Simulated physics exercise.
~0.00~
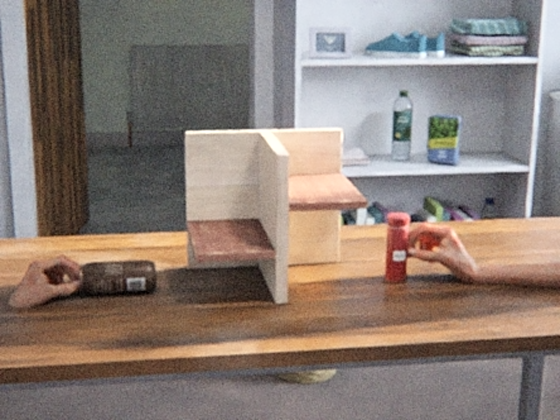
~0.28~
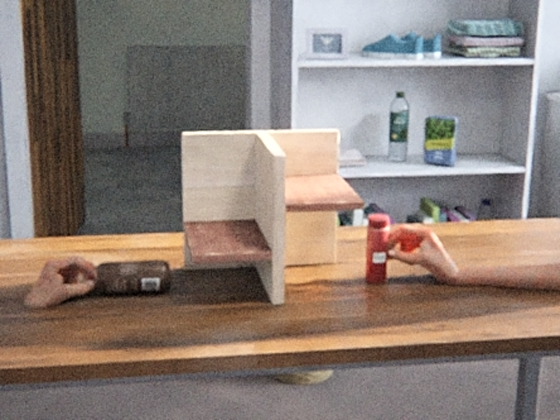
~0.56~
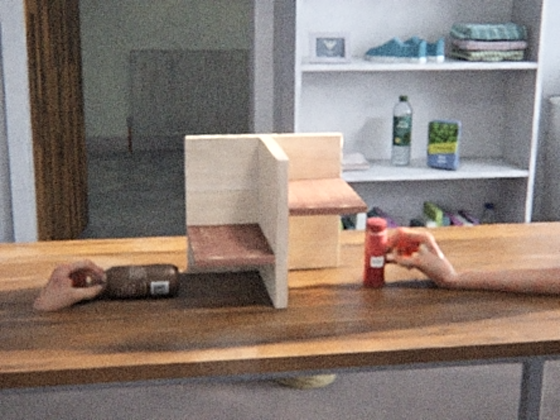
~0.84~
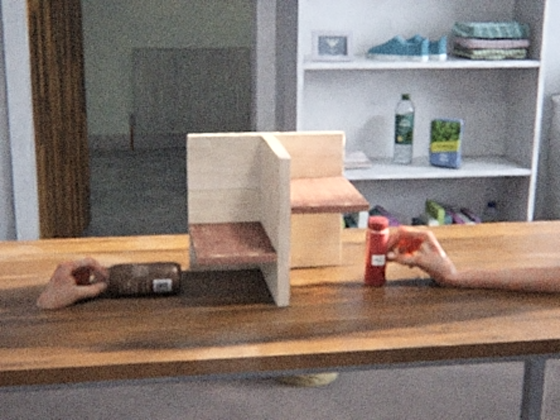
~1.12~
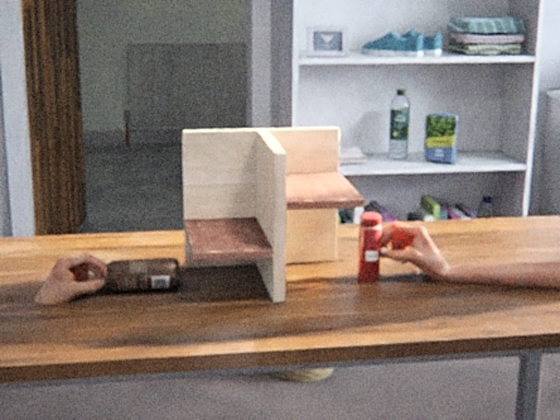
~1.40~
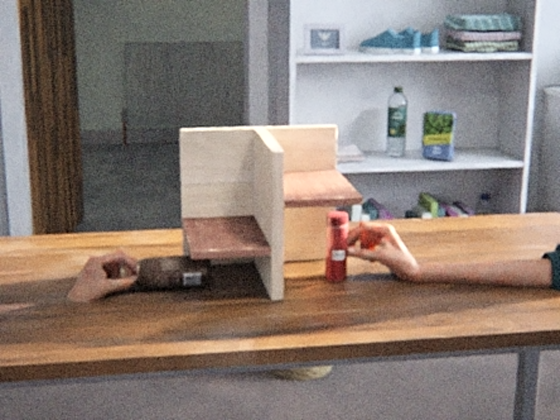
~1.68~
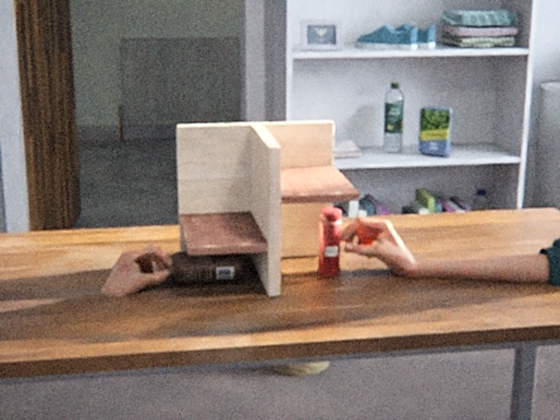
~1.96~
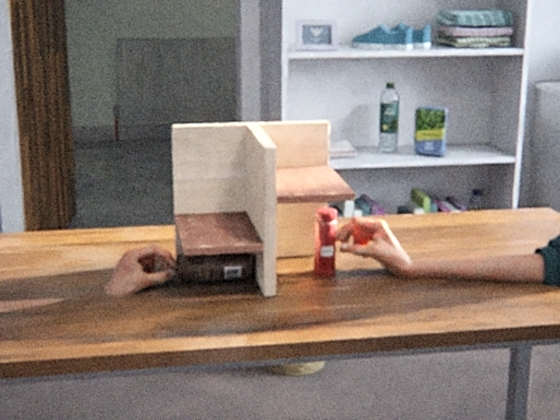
On a wooden table seen from the front by a slightly swaying camera, a pale wooden rack stands with a low reddish-brown shelf on each side, and a white bookcase sits behind. A hand at the left holds a dark brown can on its side, while a hand at the right grips an upright red shaker. The shaker moves left and the can edges right. After a brief pause, the shaker slides in beneath the right shelf as the can starts under the left one. The can keeps sliding right, and both end up under the shelves, hands still beside them.
